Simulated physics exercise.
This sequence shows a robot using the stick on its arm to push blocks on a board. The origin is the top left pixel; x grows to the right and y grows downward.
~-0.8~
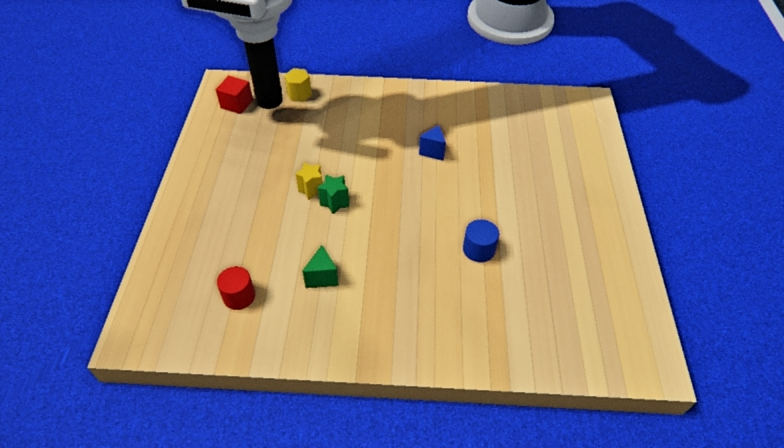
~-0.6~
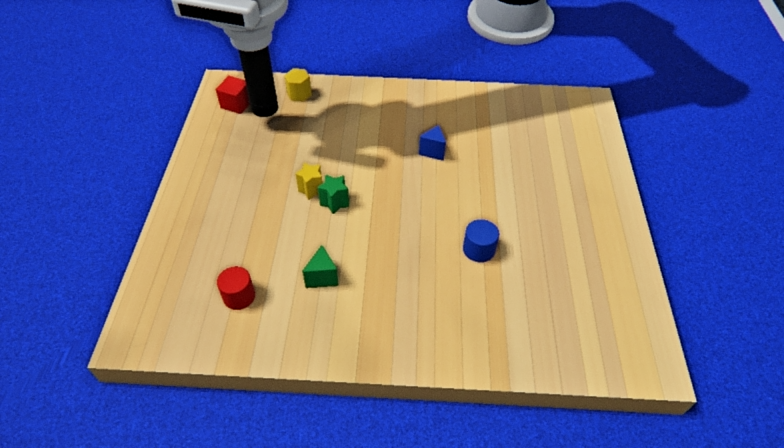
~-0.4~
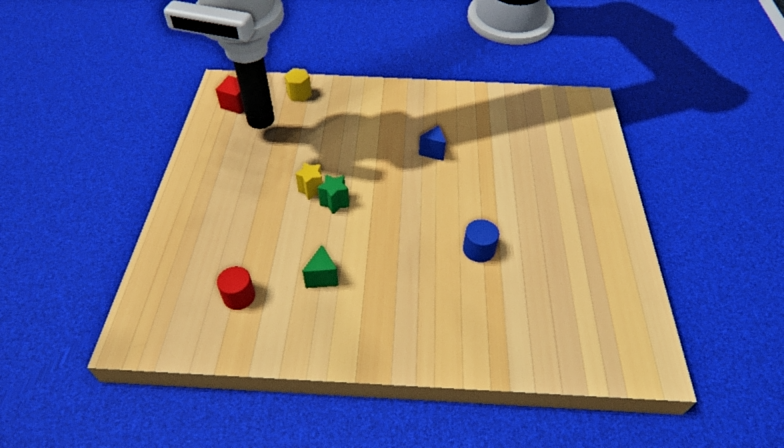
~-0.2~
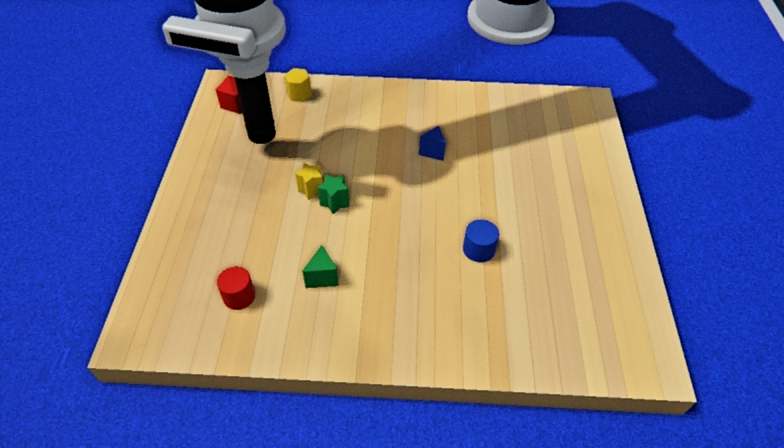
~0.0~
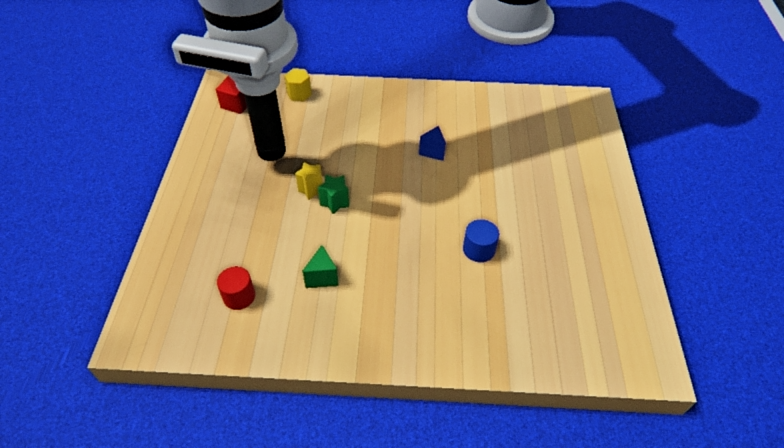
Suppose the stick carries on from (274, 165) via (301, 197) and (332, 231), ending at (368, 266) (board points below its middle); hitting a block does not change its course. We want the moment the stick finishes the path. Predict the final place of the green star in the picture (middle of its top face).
The answer is (371, 189).
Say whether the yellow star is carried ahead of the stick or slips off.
The yellow star slips off.
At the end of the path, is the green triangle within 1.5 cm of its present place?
In short: Yes.
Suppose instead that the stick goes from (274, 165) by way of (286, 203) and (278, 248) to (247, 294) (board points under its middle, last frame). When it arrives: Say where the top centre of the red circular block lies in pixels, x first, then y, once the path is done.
Its top centre lands on (214, 298).
What follows on the original path. One third of the way, stick (299, 184); yellow star (323, 179), turned 25° anticlockwise; green star (345, 186).
Two thirds of the way, stick (331, 218); yellow star (347, 197), turned 80° anticlockwise; green star (371, 189), turned 30° anticlockwise.
At the end, stick (368, 254); yellow star (346, 198), turned 95° anticlockwise; green triangle not moved; green star (371, 189), turned 30° anticlockwise.
